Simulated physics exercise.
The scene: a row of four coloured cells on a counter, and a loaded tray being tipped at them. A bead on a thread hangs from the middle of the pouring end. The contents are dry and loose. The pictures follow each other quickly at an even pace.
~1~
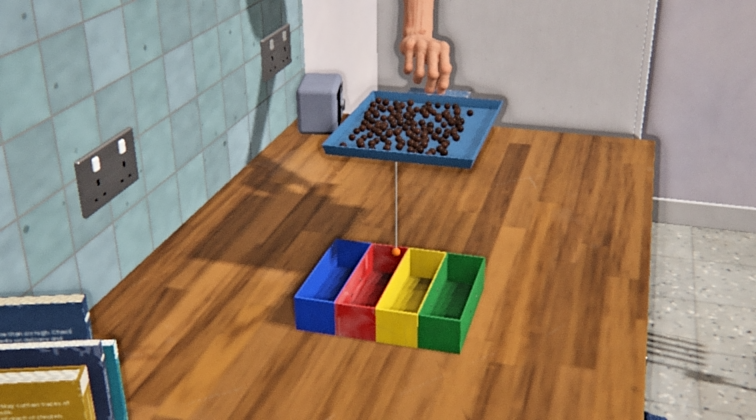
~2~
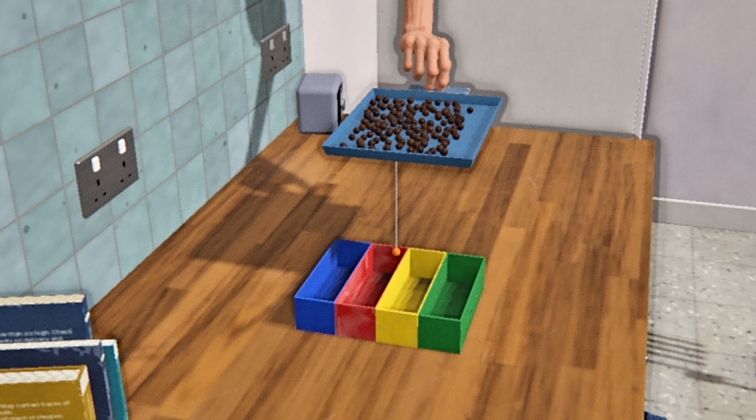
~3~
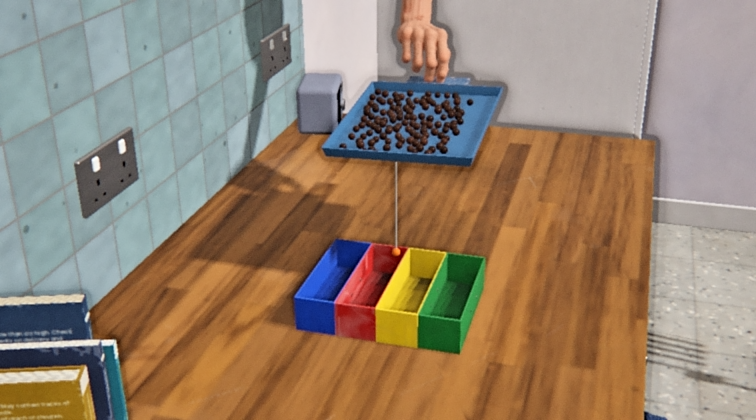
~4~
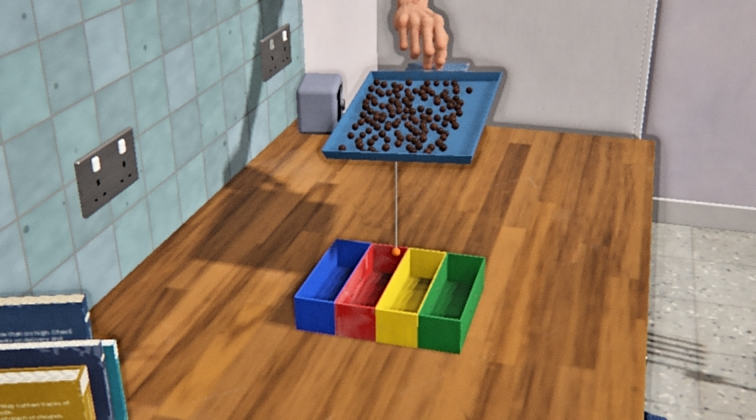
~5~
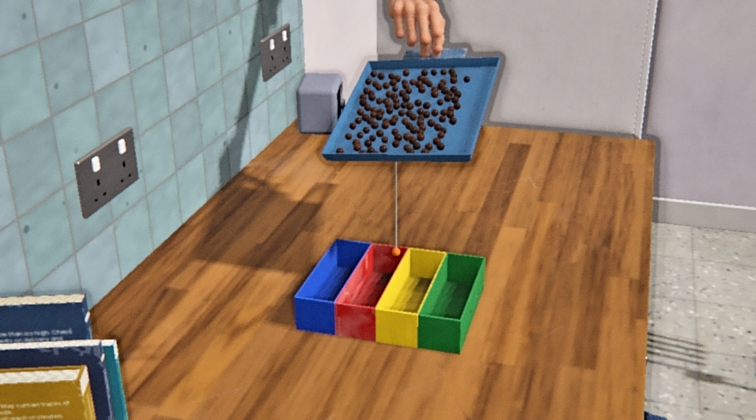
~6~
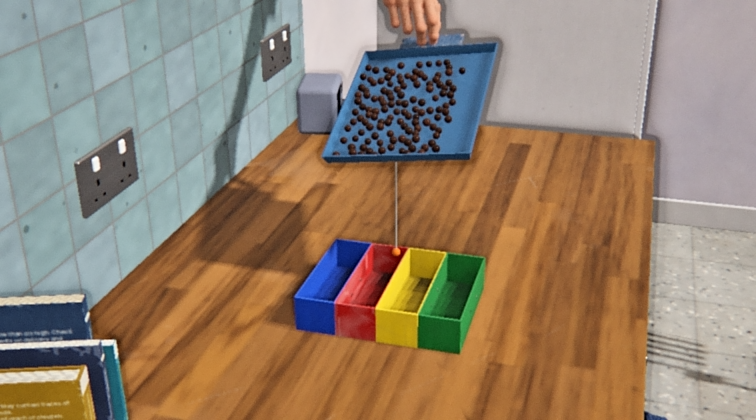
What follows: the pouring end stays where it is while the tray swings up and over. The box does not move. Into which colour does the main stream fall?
Fullest: The blue cell.
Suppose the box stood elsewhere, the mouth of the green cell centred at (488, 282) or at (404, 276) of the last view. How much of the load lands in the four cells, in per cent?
About 20 and 90 per cent.
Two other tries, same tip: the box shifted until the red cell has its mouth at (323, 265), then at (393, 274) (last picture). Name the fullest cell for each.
The first try: Red. The second: The blue cell.
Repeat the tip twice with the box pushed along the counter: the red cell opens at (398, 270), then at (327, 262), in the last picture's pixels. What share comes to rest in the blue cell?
The first gives 20 %, the second 10 %.
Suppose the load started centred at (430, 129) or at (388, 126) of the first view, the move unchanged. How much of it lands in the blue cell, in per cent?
Near 50 % and 50 %.
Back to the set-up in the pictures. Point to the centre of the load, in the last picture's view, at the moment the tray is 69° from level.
Roughly at (345, 170).
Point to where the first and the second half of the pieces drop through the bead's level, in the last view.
At about (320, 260), then at (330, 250).
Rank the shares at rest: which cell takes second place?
Second comes red.
Just after the last frame, tray tipped steeply; roughly half on the tray; about a tenth in the blue cell; just a few in the red cell; roughly a third falling or outside the box.
A moment on, tray tipped past a quarter turn; roughly half in the blue cell; about a tenth in the red cell; just a few in the yellow cell; roughly a third falling or outside the box.
Further on, tray tipped past a quarter turn; roughly half in the blue cell; about a tenth in the red cell; just a few in the yellow cell; roughly a third falling or outside the box.
When it is over, tray tipped past a quarter turn; roughly half in the blue cell; about a tenth in the red cell; just a few in the yellow cell; not one in the green cell; roughly a third outside the box.
